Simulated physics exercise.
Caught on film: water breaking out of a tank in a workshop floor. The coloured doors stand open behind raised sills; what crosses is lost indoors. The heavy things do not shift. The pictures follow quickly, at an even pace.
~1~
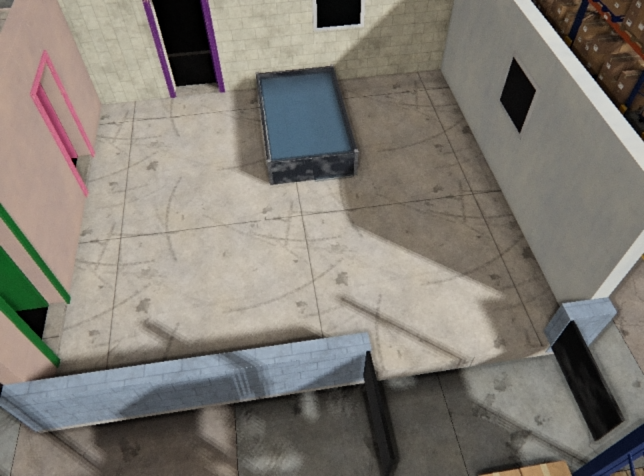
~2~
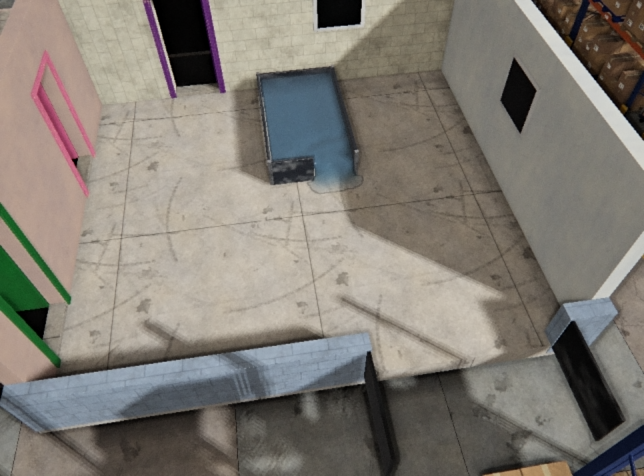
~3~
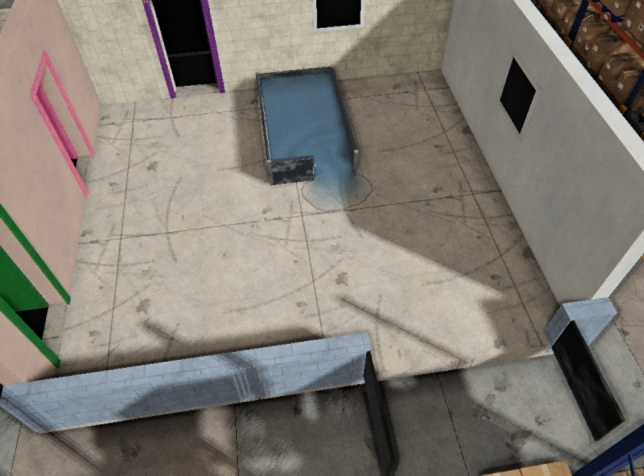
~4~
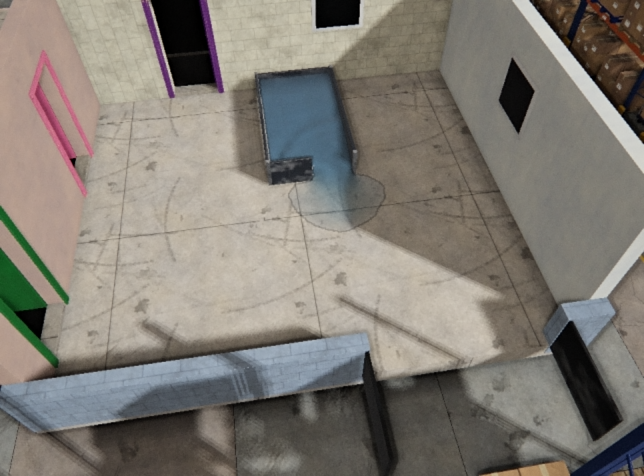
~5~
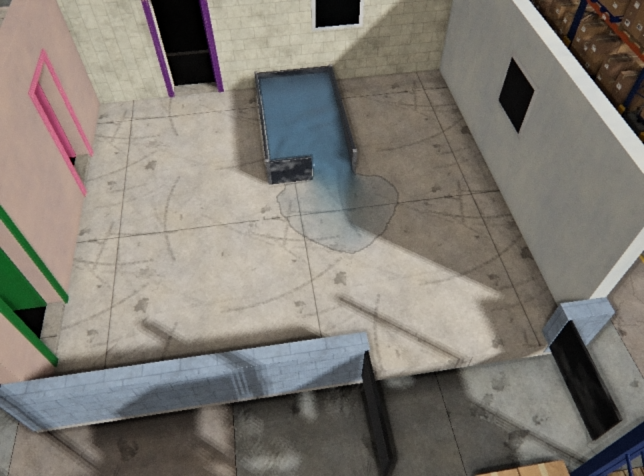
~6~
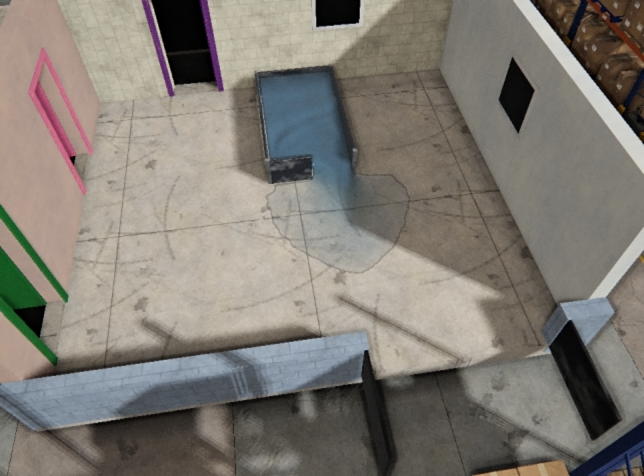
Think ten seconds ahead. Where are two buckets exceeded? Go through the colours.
One by one: The purple door stays under that; the green door stays under that; the pink door stays under that.
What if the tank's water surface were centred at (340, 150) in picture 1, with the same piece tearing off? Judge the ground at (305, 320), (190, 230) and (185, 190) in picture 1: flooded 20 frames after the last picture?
In that order: Wet, not flooded, clear.
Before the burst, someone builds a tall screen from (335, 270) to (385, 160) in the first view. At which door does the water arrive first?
I say the door marked green.
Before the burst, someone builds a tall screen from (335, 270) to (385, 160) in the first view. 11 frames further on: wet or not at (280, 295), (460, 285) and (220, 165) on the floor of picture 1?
In turn: Wet, not flooded, not flooded.
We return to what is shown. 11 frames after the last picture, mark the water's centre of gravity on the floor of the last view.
I would point to (321, 164).
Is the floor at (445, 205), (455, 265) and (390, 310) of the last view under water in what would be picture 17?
In that order: Under water, under water, wet.
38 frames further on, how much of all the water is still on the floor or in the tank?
About 78 per cent.
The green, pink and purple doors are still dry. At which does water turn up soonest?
I say the green one.
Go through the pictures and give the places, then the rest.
In the first frame, still water in the water tank at (303, 114).
In the second frame, water pours out at (334, 169) and has run to (314, 187).
In the third frame, water pours out at (333, 170) and has run to (325, 207).
In the fourth frame, the front is at (335, 227), out from the gap at (332, 170).
In the fifth frame, water pours out at (332, 169) and has run to (361, 244).
In the sixth frame, water pours out at (332, 169) and has run to (363, 265).
A moment on, water covers 20 % of the floor; the purple door not reached, the green door not reached, the pink door not reached.
Next, water covers 30 % of the floor; the purple door not reached, the green door not reached, the pink door not reached.
Then, water covers 35 % of the floor; the purple door not reached, the green door not reached, the pink door not reached.
Later, water covers 45 % of the floor; the purple door not reached, the green door wet at the sill, nothing in, the pink door not reached.
In the end, water covers 55 % of the floor; the purple door not reached, the green door wet at the sill, nothing in, the pink door wet at the sill, nothing in.
